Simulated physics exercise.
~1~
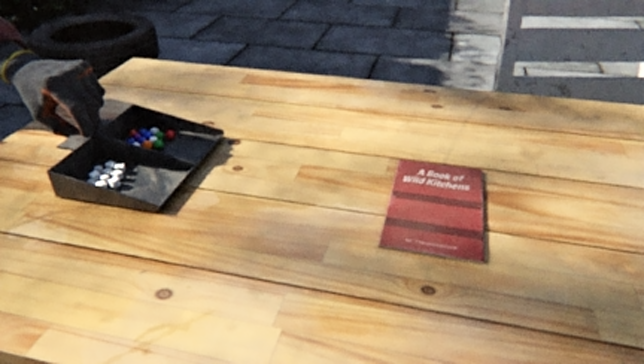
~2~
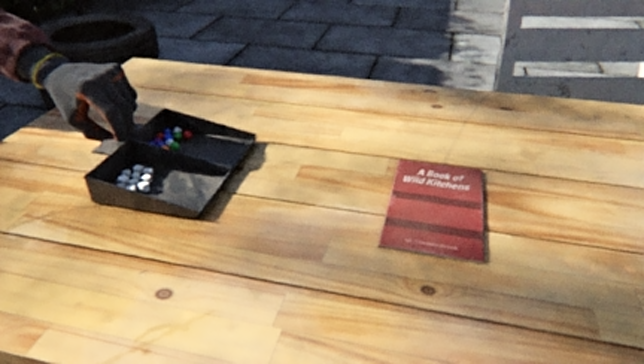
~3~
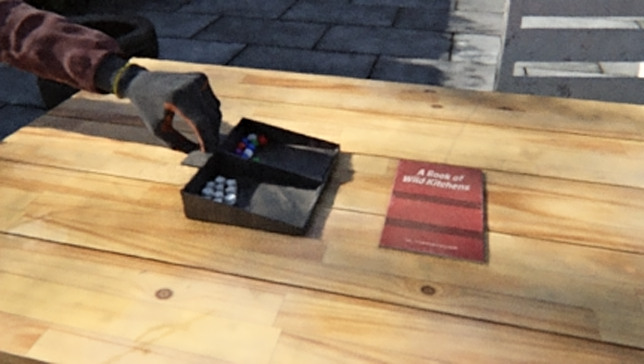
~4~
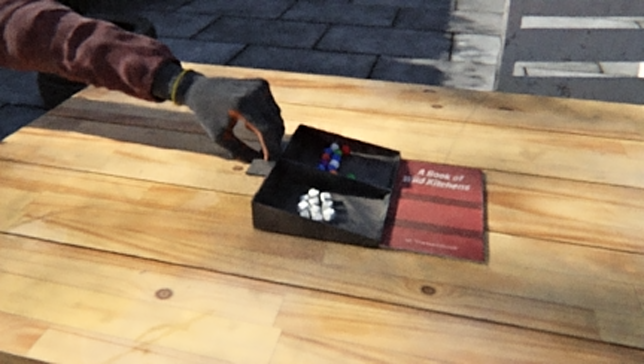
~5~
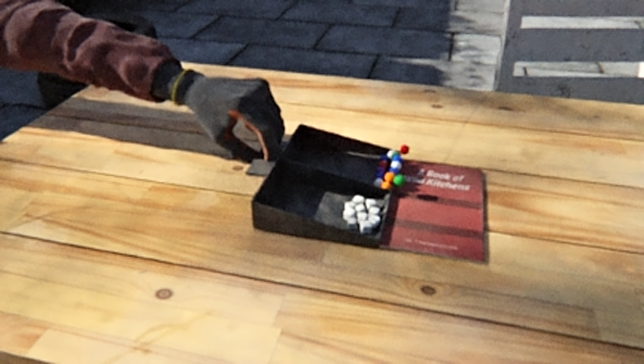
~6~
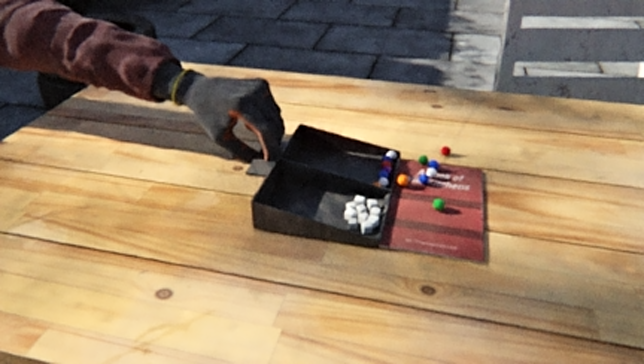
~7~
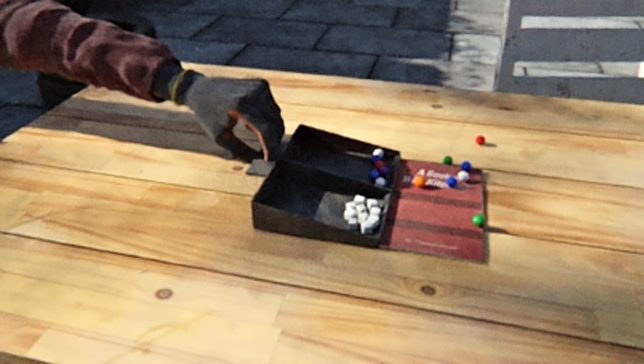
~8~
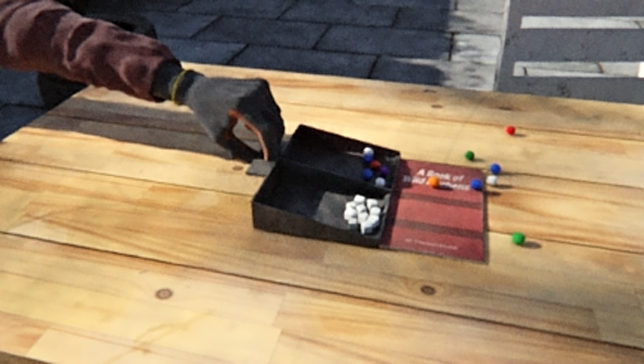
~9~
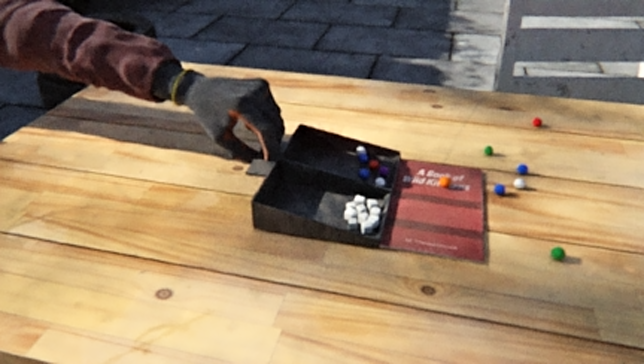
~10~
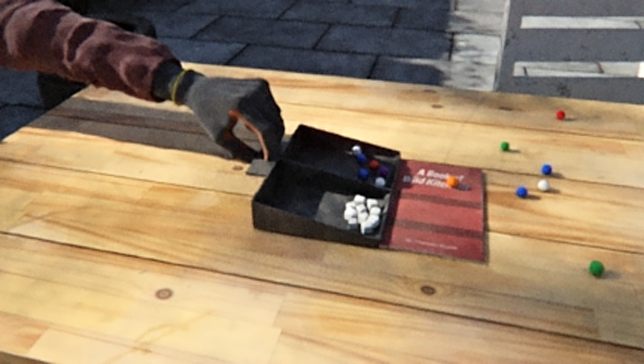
Divided black tray pushed right by a gloved hand stopping at a thin red book, colourful balls spilling out, white pieces staying inside.
